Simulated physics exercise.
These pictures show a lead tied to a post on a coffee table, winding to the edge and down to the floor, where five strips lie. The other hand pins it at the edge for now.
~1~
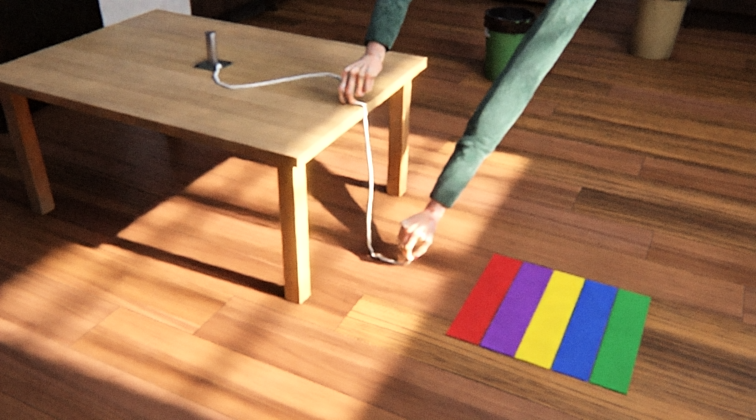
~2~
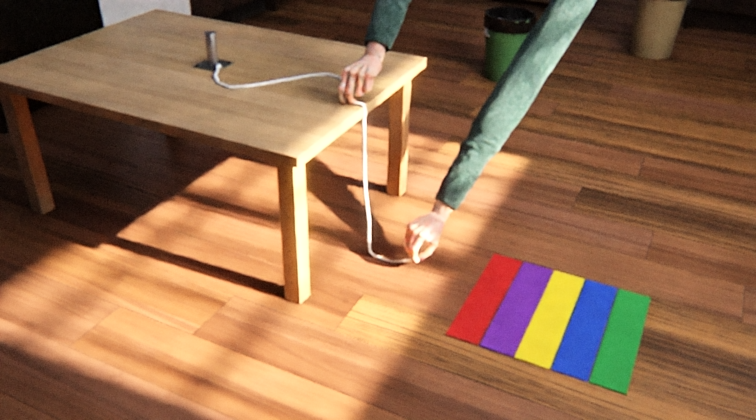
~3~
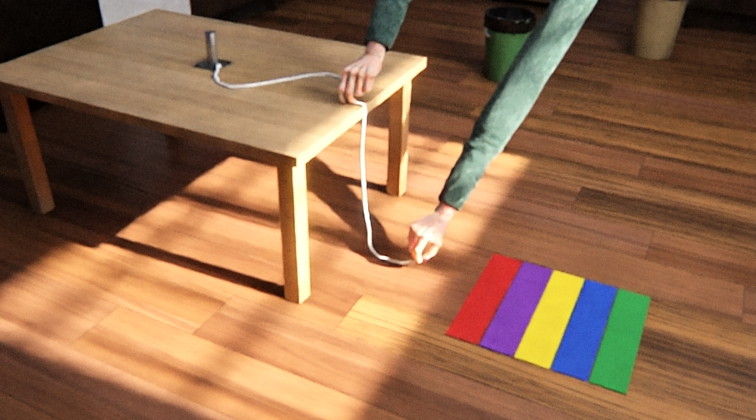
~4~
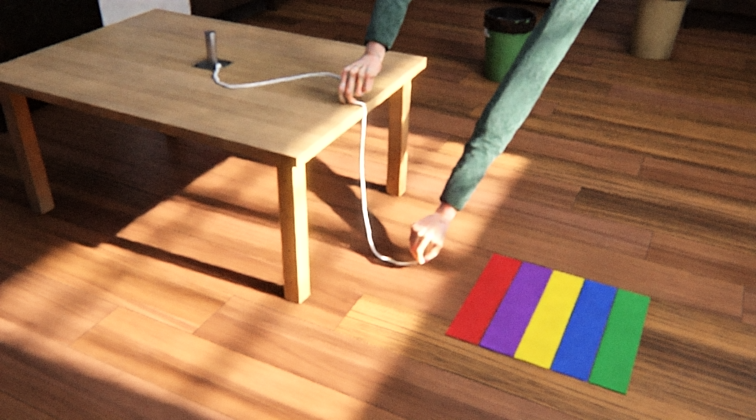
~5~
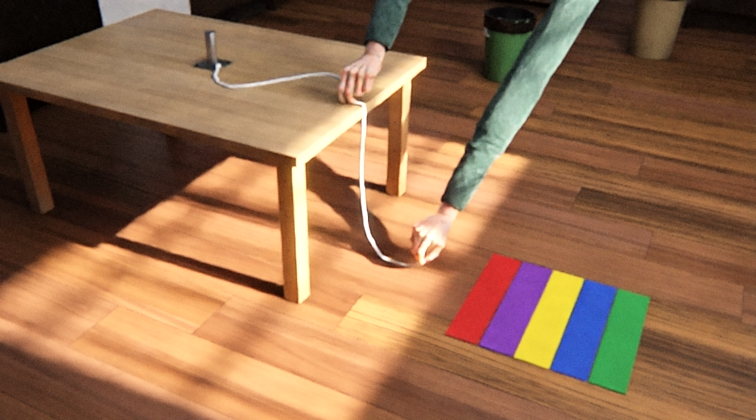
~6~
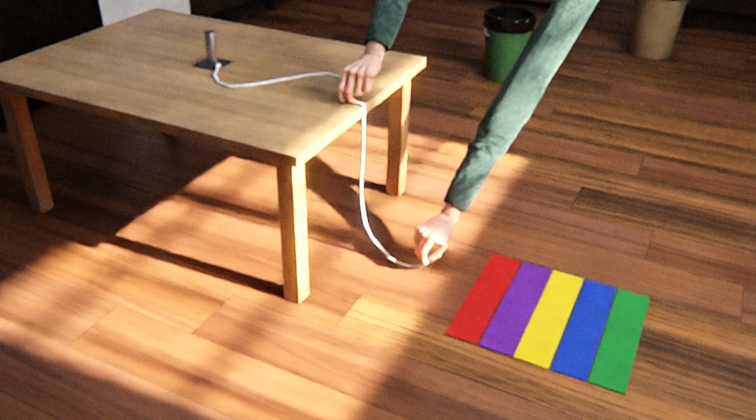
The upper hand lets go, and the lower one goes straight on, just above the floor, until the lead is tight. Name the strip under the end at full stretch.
Over green.
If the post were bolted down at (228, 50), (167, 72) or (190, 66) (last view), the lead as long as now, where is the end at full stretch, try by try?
The places are (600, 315), (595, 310) and (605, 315).
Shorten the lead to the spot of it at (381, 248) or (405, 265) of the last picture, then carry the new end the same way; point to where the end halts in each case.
In that order: (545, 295) and (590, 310).
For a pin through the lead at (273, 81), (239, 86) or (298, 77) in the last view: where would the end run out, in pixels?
The places are (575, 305), (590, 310) and (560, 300).
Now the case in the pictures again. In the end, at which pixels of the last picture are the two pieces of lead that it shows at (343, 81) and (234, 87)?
Near (382, 115) and (277, 78).
Soon after, end near (569, 304); over yellow.
Then, end near (605, 315); over blue.
At full stretch, end near (627, 321); over green. The end stops over the green strip.
